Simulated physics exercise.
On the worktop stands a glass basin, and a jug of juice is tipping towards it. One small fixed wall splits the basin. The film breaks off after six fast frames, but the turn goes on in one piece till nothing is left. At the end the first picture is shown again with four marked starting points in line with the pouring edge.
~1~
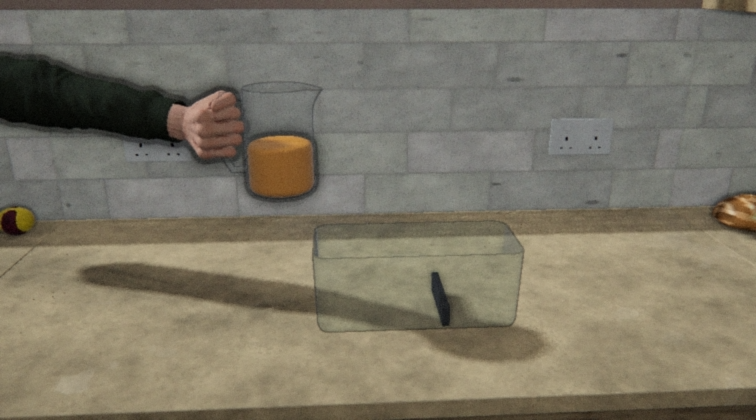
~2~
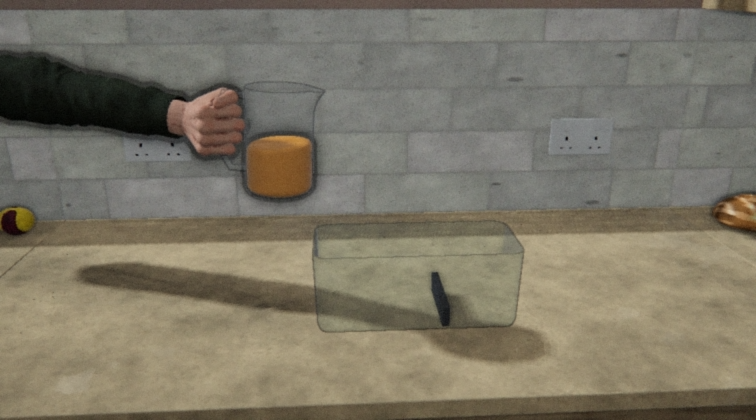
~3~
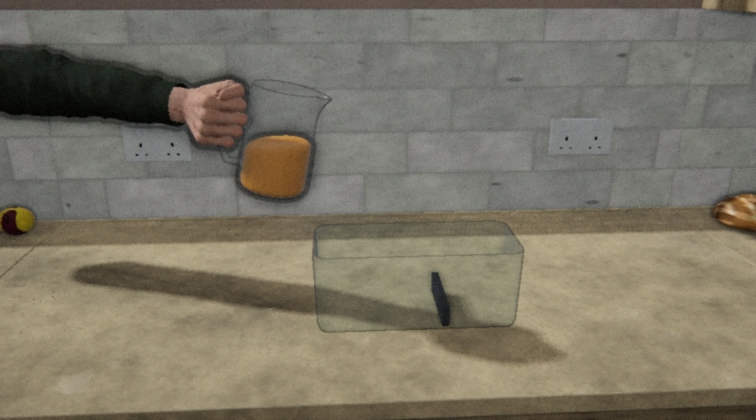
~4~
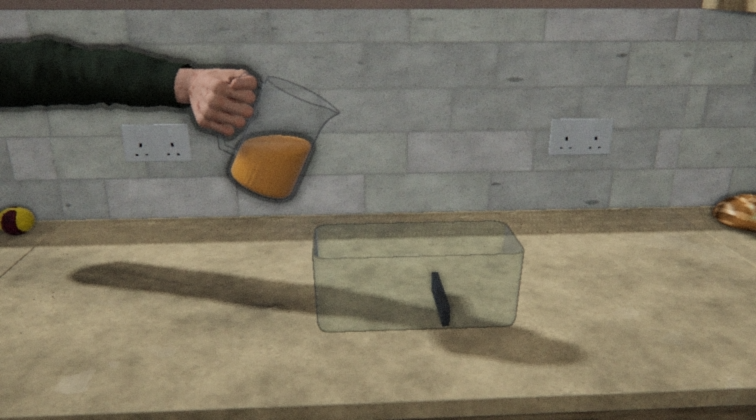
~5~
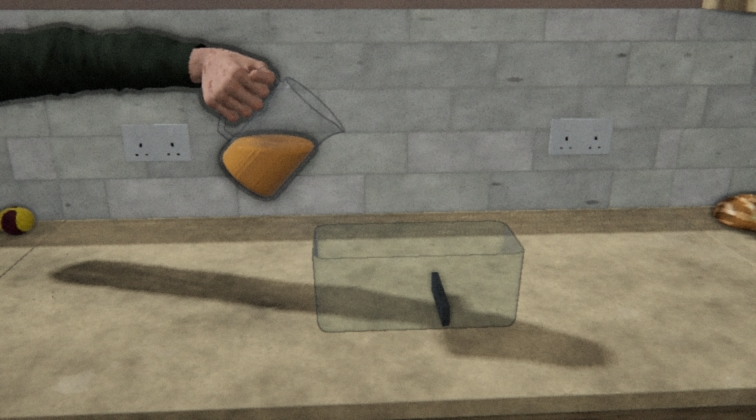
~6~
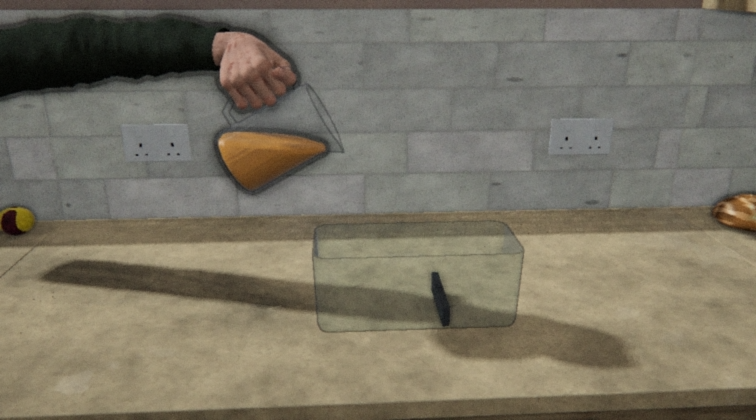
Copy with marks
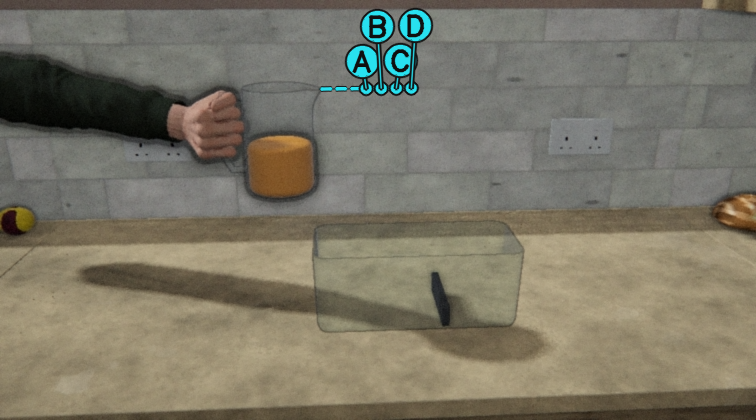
A hand in a dark green sleeve steadily tilting a glass jug of orange juice rightward above a clear basin on a worktop.
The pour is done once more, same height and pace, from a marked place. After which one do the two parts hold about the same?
Use dot C.
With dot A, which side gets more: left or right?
The left side.
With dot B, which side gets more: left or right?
The left side.
On the marked copy, A at (366, 88); B at (381, 88); C at (396, 88); D at (411, 88).
With A, about 88 % ends left of the wall and 7 % right of it; 5 % is lost outside.
With B, about 83 % ends left of the wall and 15 % right of it.
With C, about 50 % ends left of the wall and 48 % right of it.
With D, about 22 % ends left of the wall and 76 % right of it.
